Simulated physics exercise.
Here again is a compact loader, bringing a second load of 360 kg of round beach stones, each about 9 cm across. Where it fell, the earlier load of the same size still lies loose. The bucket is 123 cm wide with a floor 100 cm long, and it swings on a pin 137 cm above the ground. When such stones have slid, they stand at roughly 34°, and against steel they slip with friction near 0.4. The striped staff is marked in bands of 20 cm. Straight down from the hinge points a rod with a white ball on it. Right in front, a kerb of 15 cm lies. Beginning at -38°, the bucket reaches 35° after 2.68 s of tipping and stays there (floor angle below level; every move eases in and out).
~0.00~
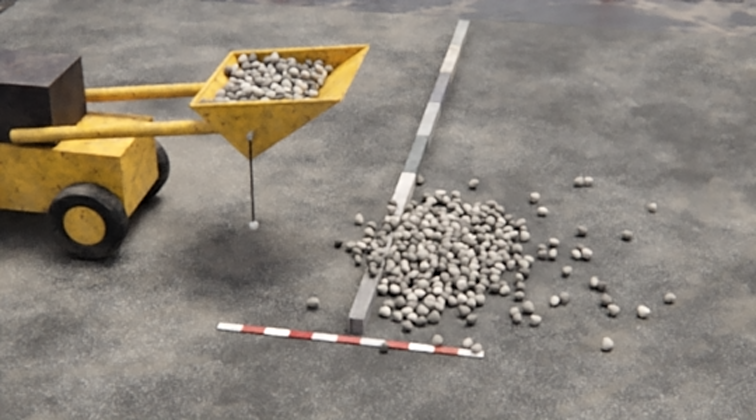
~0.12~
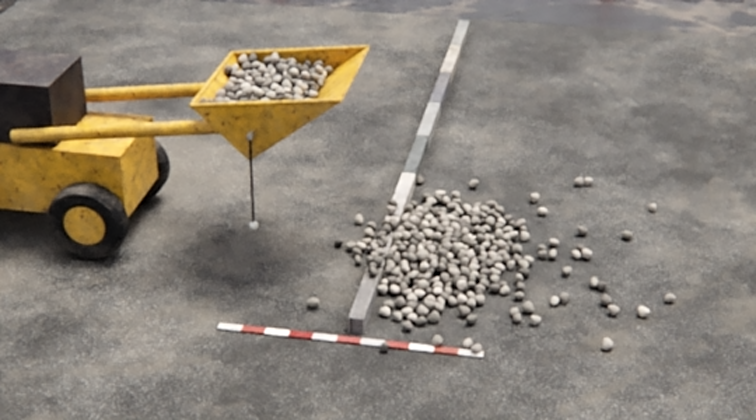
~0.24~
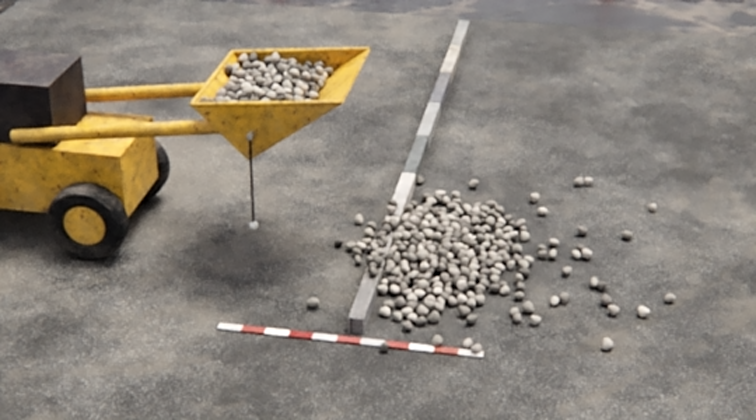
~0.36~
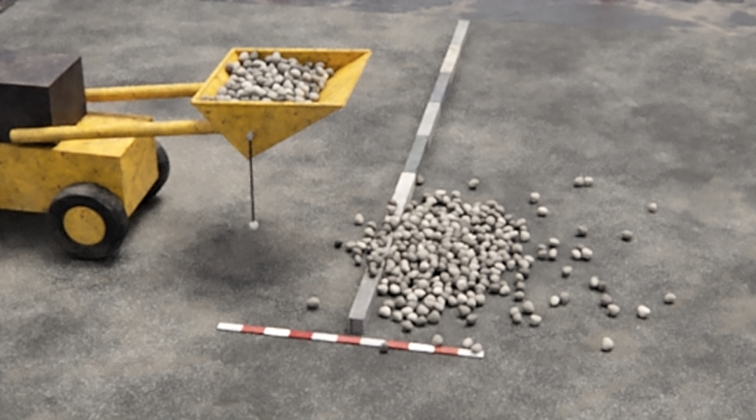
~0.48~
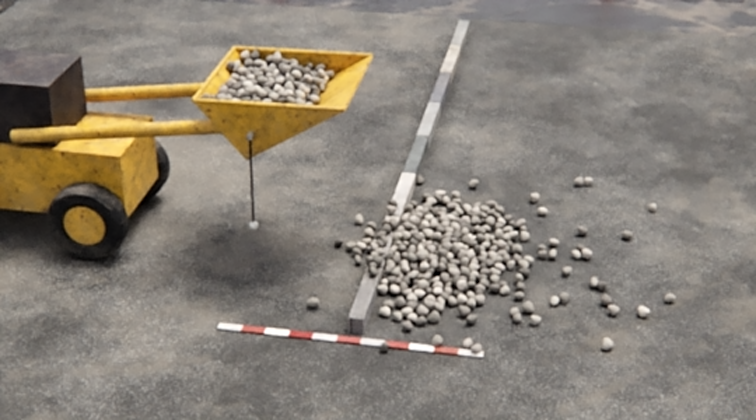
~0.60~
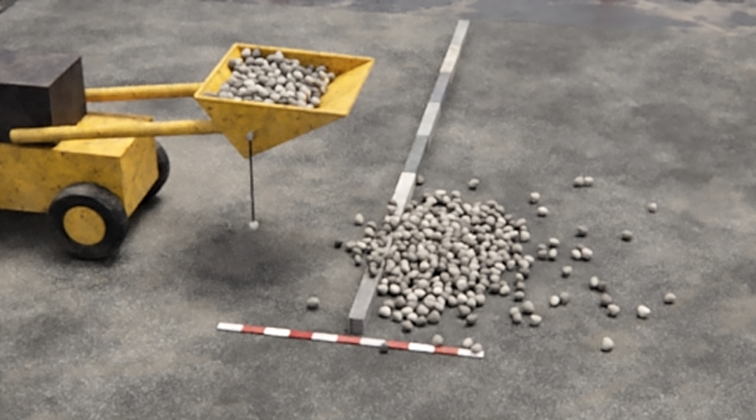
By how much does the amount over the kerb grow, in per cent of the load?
About 45 per cent.
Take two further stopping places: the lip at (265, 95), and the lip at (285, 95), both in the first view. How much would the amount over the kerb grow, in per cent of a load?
Near 0 in a hundred first, near 0 in a hundred second.
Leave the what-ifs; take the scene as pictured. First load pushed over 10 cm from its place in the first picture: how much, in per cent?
Roughly 5 % of them.
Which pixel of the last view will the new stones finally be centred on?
Their centre rests close to (381, 241).
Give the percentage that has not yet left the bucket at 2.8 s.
Estimate: 15 % remaining inside, roughly.
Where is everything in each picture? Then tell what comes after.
In the first picture, the bucket is at -38°, its lip at (340, 100); the top of the load is at (289, 72). The earlier load is highest near (382, 239), 20 cm above ground level, 7 % on this side of the kerb, 93 % over the kerb.
In the second picture, lip at (340, 101), floor tilted -38°, highest stones at (289, 72); the stones move at 0.0 m/s on average.
In the third picture, lip at (341, 102), floor tilted -36°, highest stones at (289, 72); the stones move at 0.0 m/s on average.
In the fourth picture, the bucket is at -34°, its lip at (343, 106); the top of the load is at (277, 70); the stones move at 0.1 m/s on average.
In the fifth picture, the bucket is at -32°, its lip at (344, 110); the top of the load is at (269, 66); the stones move at 0.1 m/s on average.
In the sixth picture, the bucket is at -29°, its lip at (346, 115); the top of the load is at (255, 63); the stones move at 0.1 m/s on average.
After 2.0 s the floor is at 24°; in per cent of one load, 96 in the bucket, 11 on this side of the kerb, 93 over the kerb; the foremost stones are at (628, 284).
After 2.8 s the floor is at 35°; in per cent of one load, 15 in the bucket, 66 on this side of the kerb, 119 over the kerb; the foremost stones are at (628, 284).
After 3.1 s the floor is at 35°; in per cent of one load, 0 in the bucket, 67 on this side of the kerb, 133 over the kerb; the foremost stones are at (628, 284).
After 5.9 s the floor is at 35°; in per cent of one load, 0 in the bucket, 61 on this side of the kerb, 139 over the kerb; the foremost stones are at (628, 284). Net gain over the kerb, 45.
